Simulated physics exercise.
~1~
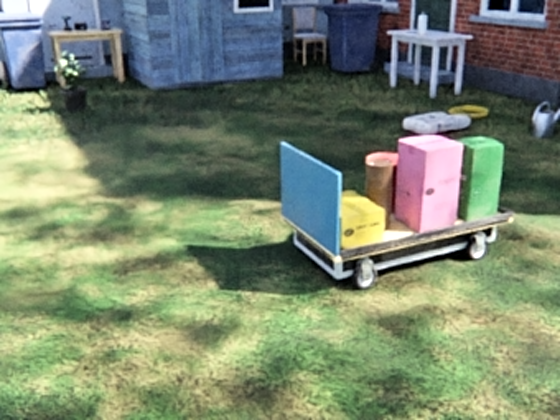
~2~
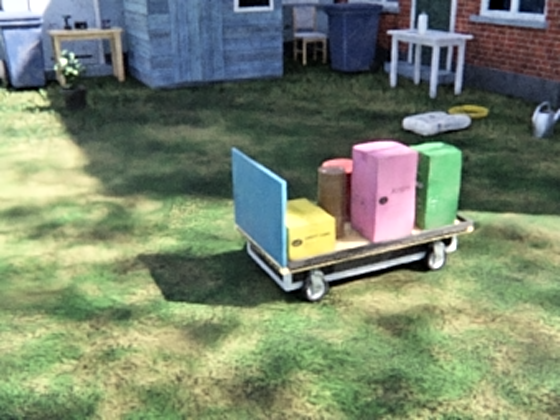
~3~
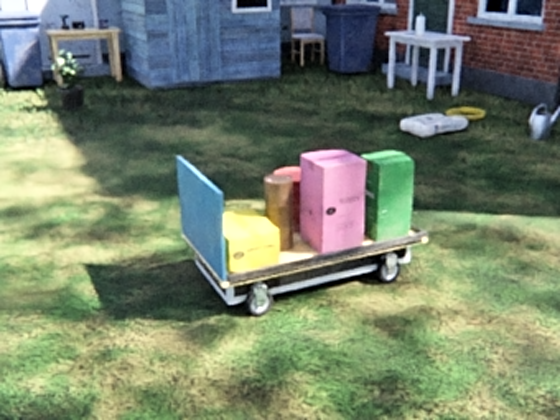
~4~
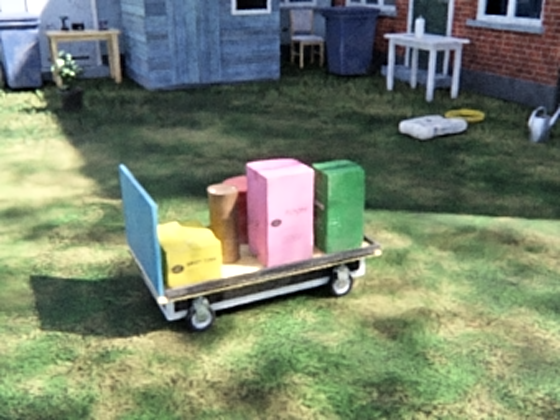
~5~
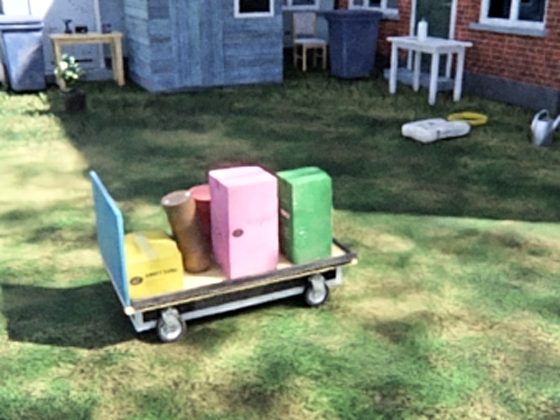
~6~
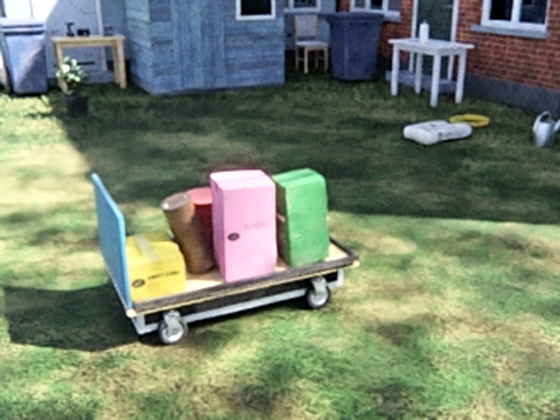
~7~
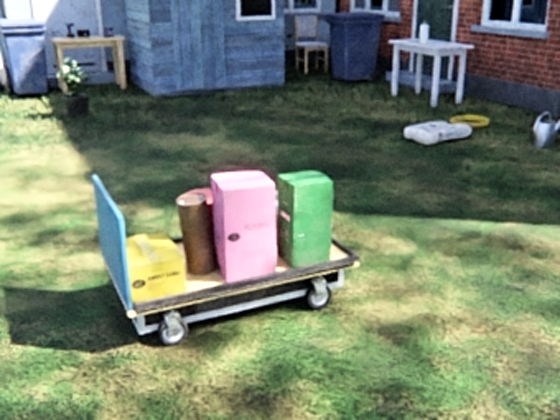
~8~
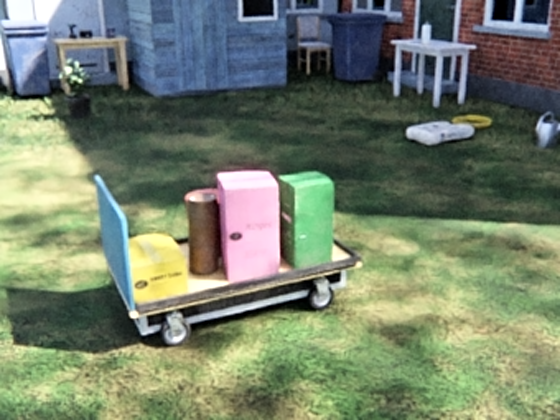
At first, a flat cart with a tall blue board at its left end rolls left across a sunlit lawn, in front of a blue shed and a brick house. It carries a yellow box beside the board, a brown canister and a red pail behind, and taller pink and green boxes toward the right. As the cart comes to a stop, the brown canister leans to the left while the boxes stay upright. The canister then rocks back upright, hiding the red pail from view. By the end, the cart stands still with the canister and the boxes still aboard.
